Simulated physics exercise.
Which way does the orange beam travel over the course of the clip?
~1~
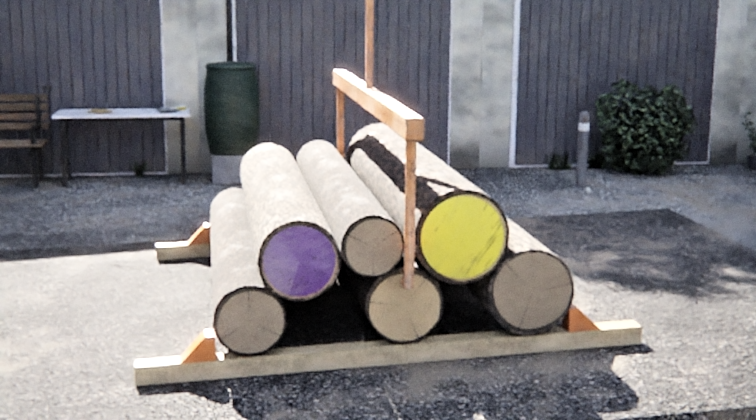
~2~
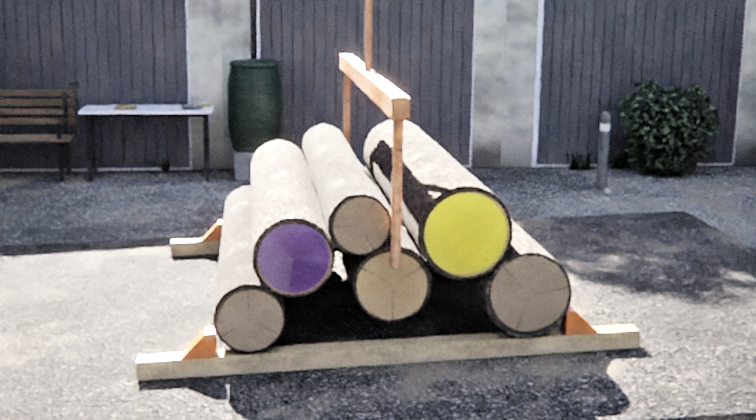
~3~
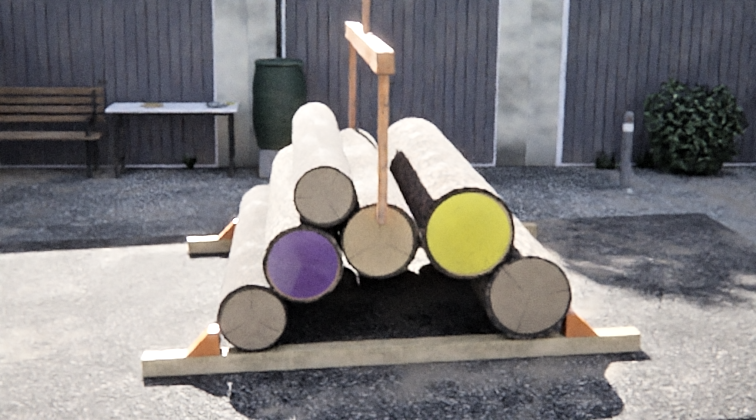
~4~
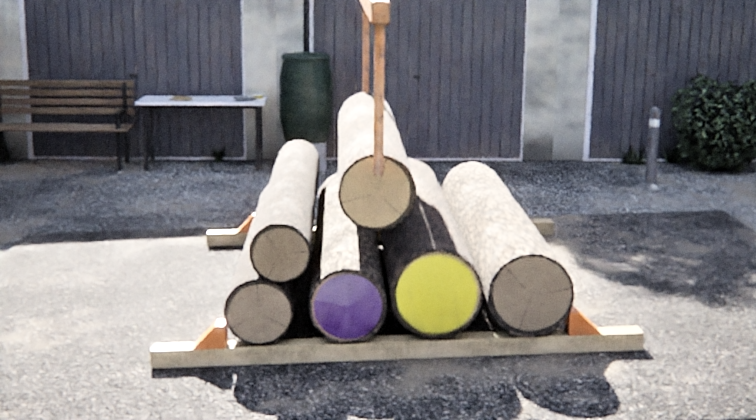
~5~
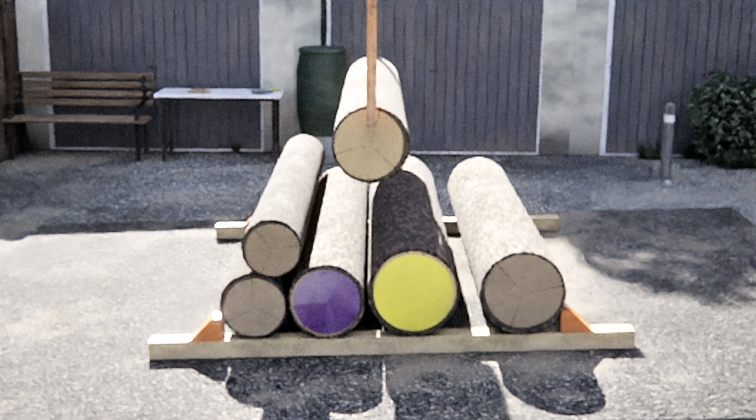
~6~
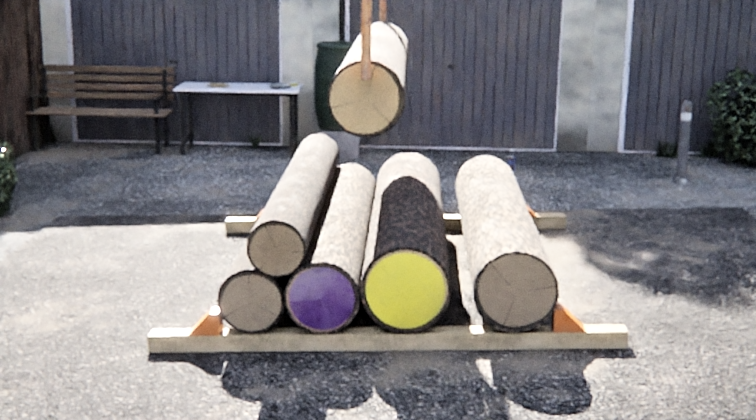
The orange beam moves upward, carrying the hooked log up out of the stack.
